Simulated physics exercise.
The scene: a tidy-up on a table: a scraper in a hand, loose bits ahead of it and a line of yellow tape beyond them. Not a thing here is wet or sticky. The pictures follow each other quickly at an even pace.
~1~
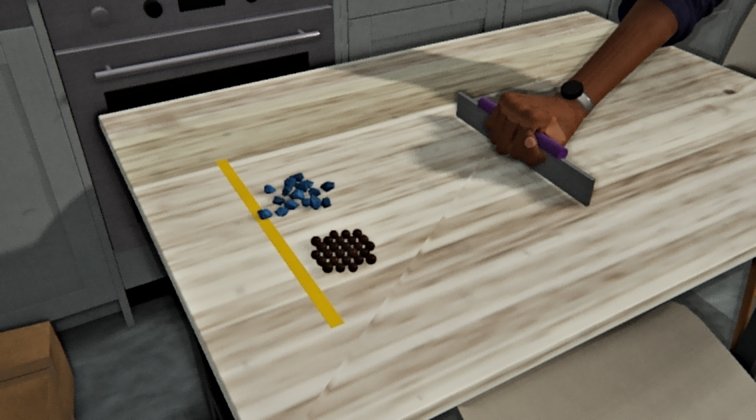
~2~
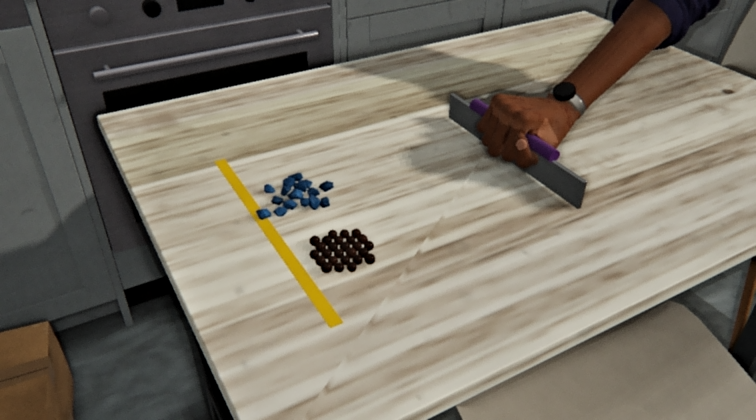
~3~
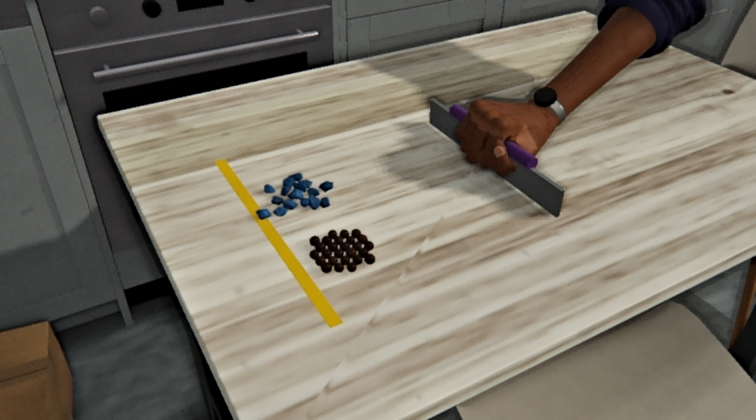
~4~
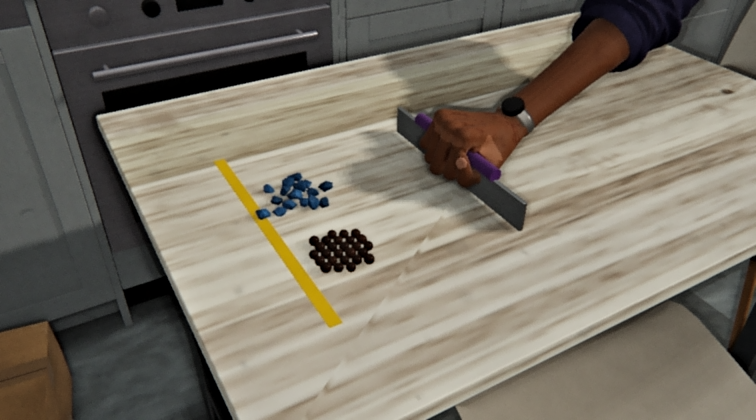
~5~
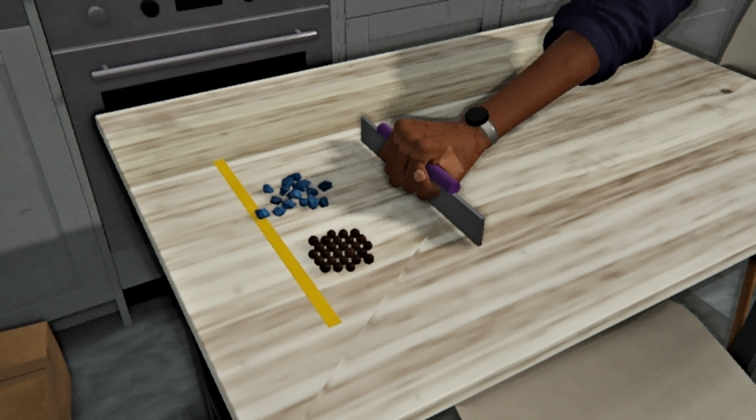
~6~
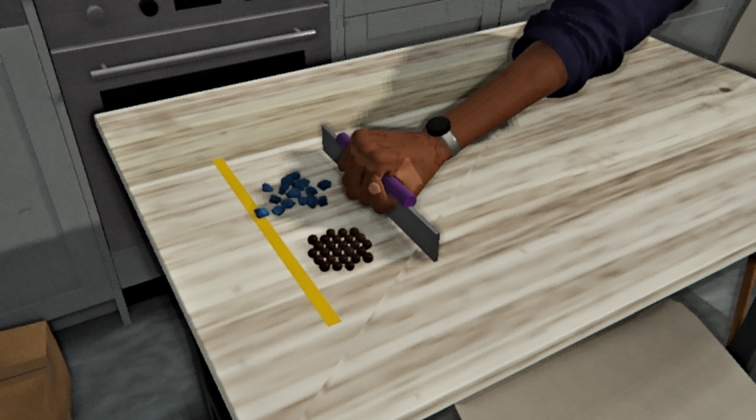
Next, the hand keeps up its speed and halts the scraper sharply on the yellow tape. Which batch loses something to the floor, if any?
As I see it, nearer batch: Some spills off. Farther batch: Some spills off.
Then, 0.09 s later than the last frame, scraper still moving, near (305, 193); nearer batch all on the table, its front near (291, 261); farther batch all on the table, its front near (255, 214).
Then, 0.20 s later than the last frame, scraper stopped at the yellow tape; nearer batch all on the table, its front near (184, 247); farther batch all on the table, its front near (165, 214).
Then, 0.48 s later than the last frame, scraper stopped at the yellow tape; nearer batch every one over the edge; farther batch roughly two thirds over the edge.
When it is over, scraper stopped at the yellow tape; nearer batch every one over the edge; farther batch roughly two thirds over the edge.
